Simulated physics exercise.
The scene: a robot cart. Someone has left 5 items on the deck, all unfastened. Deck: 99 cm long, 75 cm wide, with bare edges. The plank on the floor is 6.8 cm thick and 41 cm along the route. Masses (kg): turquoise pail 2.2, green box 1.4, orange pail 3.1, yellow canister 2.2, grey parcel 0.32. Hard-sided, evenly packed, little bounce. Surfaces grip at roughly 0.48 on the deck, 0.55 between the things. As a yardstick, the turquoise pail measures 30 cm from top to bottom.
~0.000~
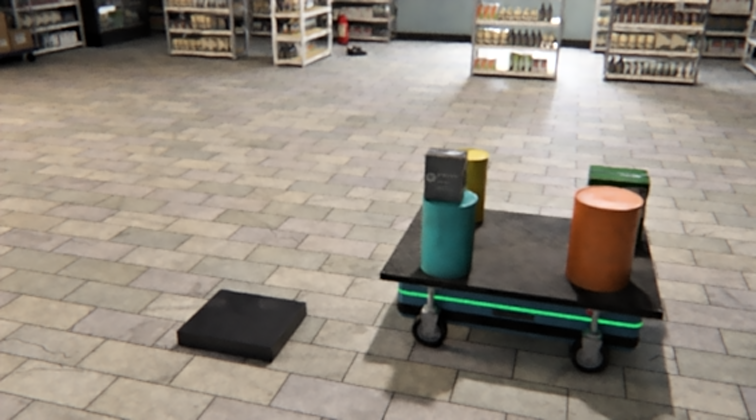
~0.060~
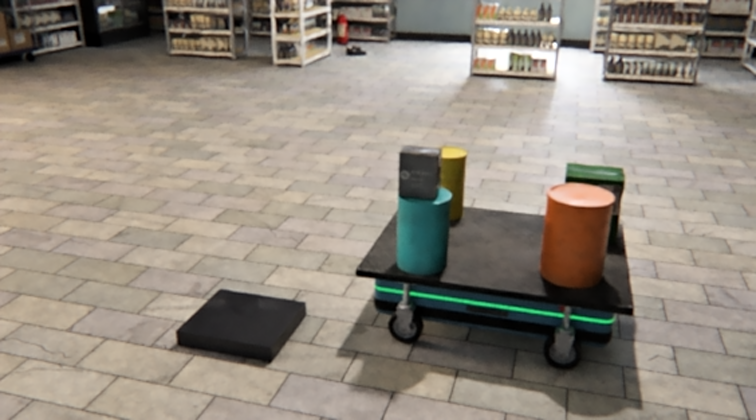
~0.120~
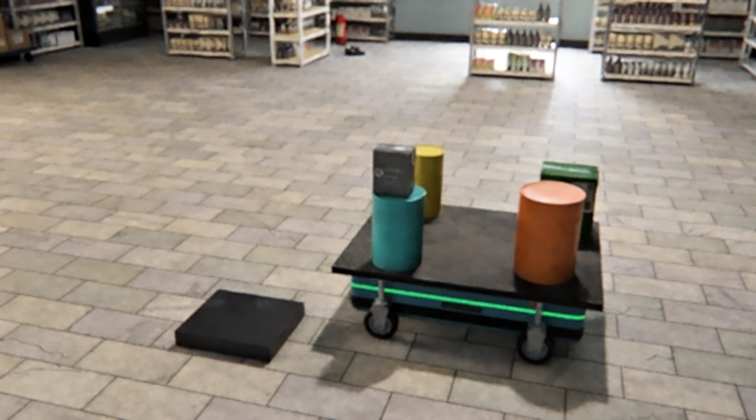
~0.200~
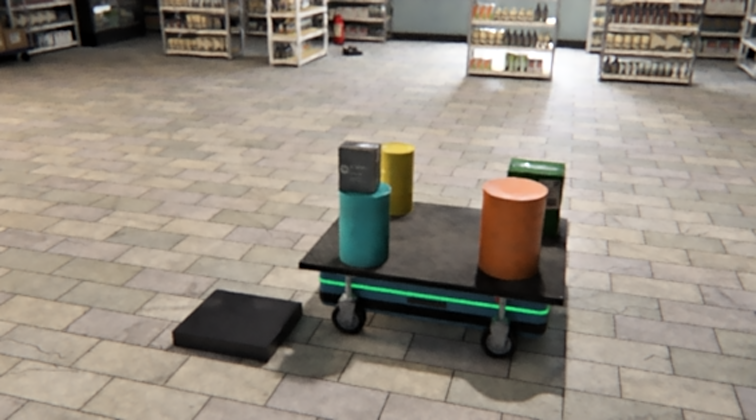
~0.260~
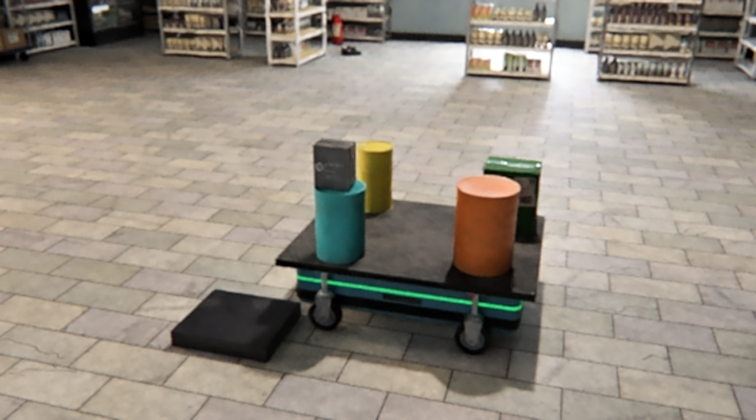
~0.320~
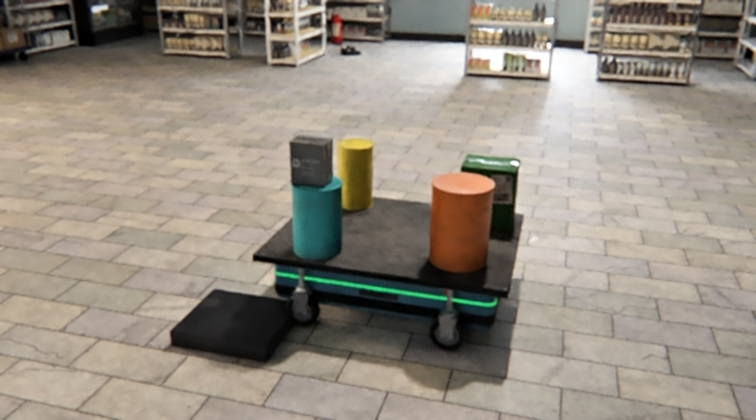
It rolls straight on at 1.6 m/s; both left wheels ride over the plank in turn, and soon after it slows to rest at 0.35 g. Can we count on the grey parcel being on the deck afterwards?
The grey parcel remains on the deck.
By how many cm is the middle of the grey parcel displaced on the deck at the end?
About 66 cm.
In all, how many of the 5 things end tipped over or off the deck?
That comes to 5.
By 0.82 s, 131 cm covered; grey parcel on its side near (258, 170); turquoise pail tilted 59°; yellow canister tilted 66°.
By 1.42 s, 213 cm covered; orange pail and yellow canister now off the deck; grey parcel on its side near (122, 179); turquoise pail on its side.
When it is over (3.6 s), off the deck, green box, orange pail and yellow canister; lying over on the deck, turquoise pail and grey parcel. In the last view, grey parcel near (112, 178).
